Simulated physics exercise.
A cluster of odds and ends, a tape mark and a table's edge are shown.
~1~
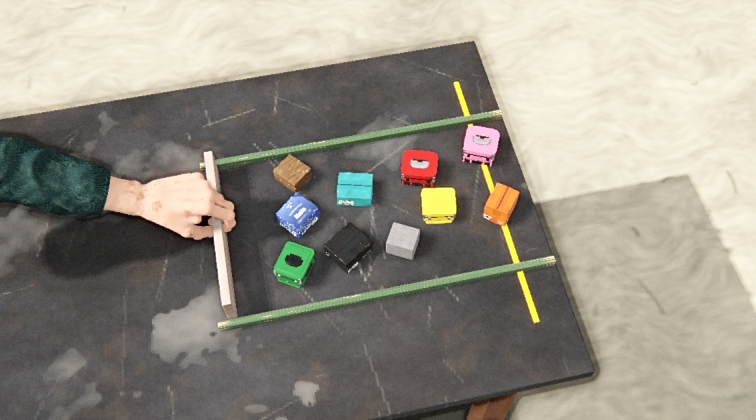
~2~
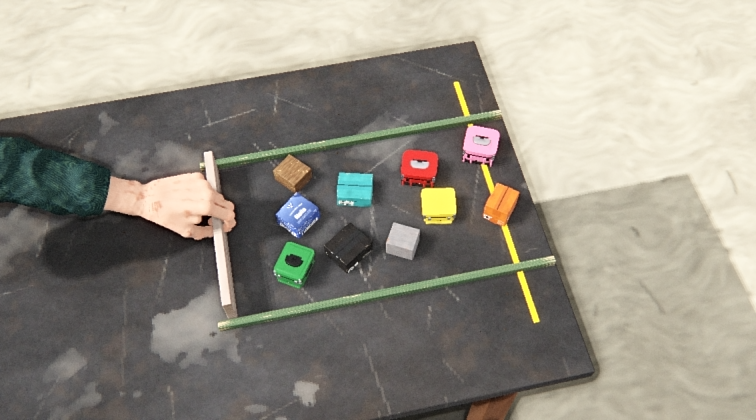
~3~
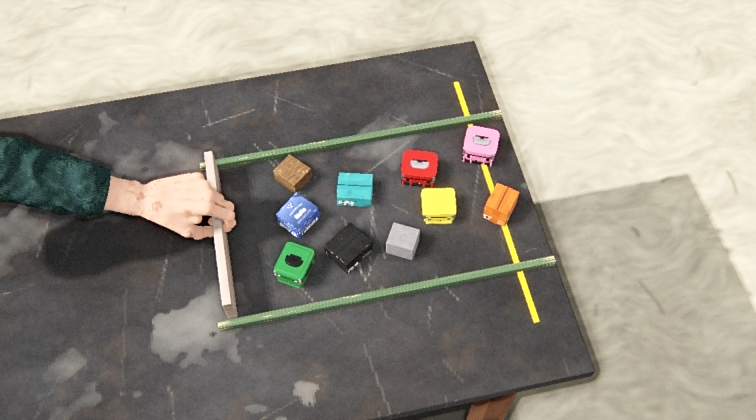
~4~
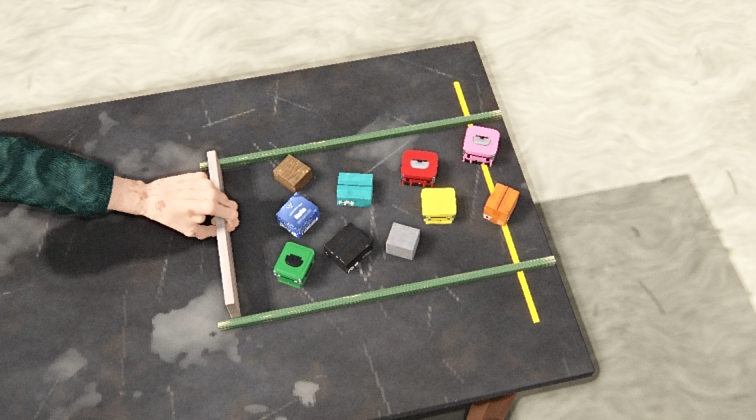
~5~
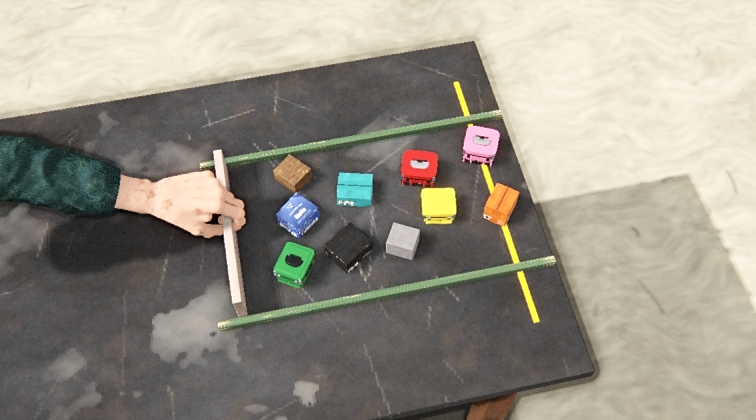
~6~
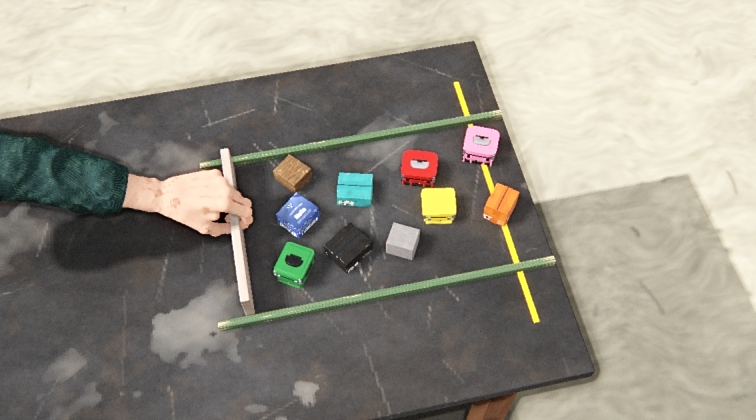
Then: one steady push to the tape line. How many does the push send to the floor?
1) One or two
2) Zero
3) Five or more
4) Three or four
Five or more (3).
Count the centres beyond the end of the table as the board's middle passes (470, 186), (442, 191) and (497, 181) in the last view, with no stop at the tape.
Respectively, 3, 0 and 7.
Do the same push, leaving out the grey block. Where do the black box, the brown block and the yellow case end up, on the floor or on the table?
The black box ends up below - the brown block remains - the yellow case ends up below.
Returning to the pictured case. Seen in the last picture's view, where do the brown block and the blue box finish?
Okay, so first (492, 146), and next (511, 191).
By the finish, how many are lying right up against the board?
I count 3 of them.
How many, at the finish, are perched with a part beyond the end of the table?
1 overhanging.
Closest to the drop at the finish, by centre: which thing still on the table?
Result: The turquoise box.
Early on, none off yet; pink case at rest near (480, 146); orange box at rest near (501, 205); yellow case at rest near (438, 206).
Finally, the number that fall off is five or more; lost, black box, grey block, red case, yellow case, orange box and pink case.
